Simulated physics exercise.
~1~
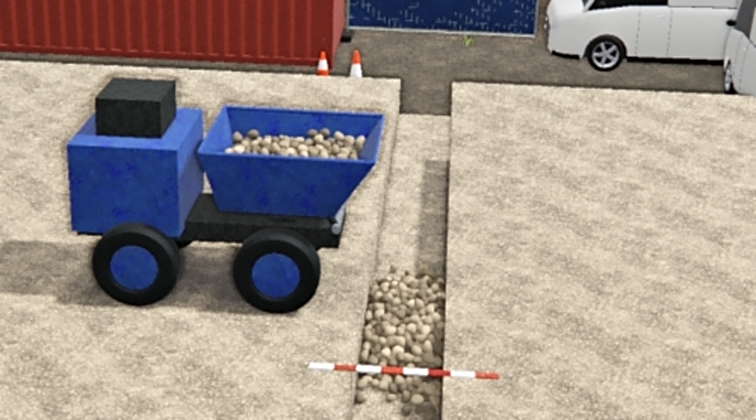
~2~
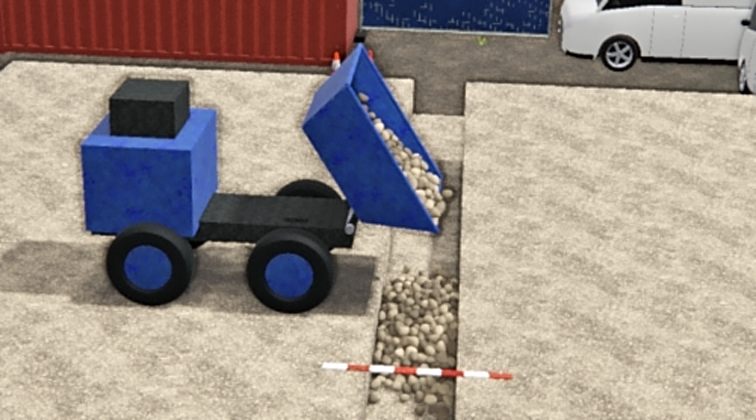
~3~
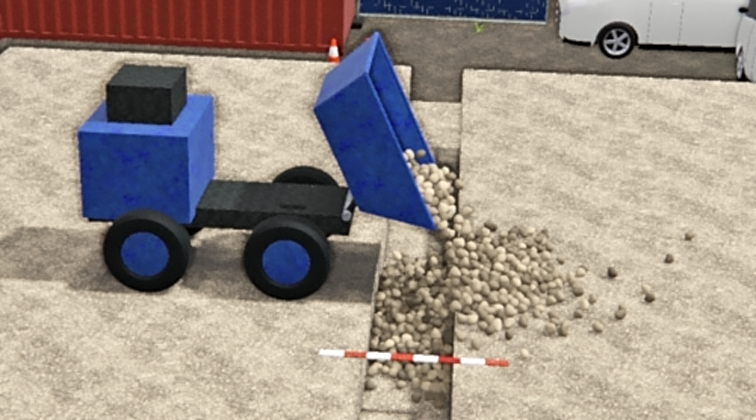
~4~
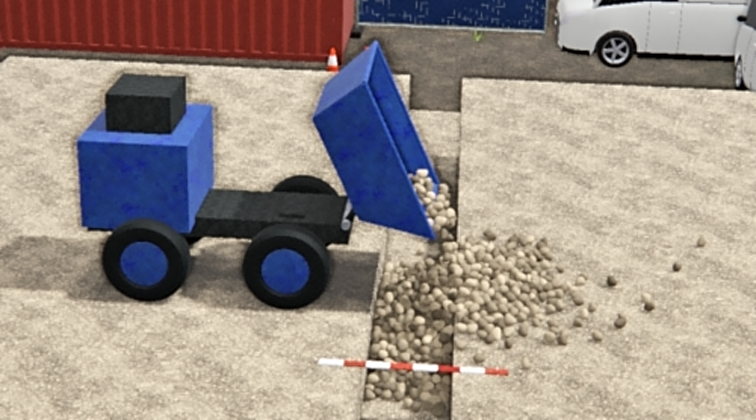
On sandy ground beside a red container, a blue dumper tips its skip, spilling stones into a trench and beyond it.
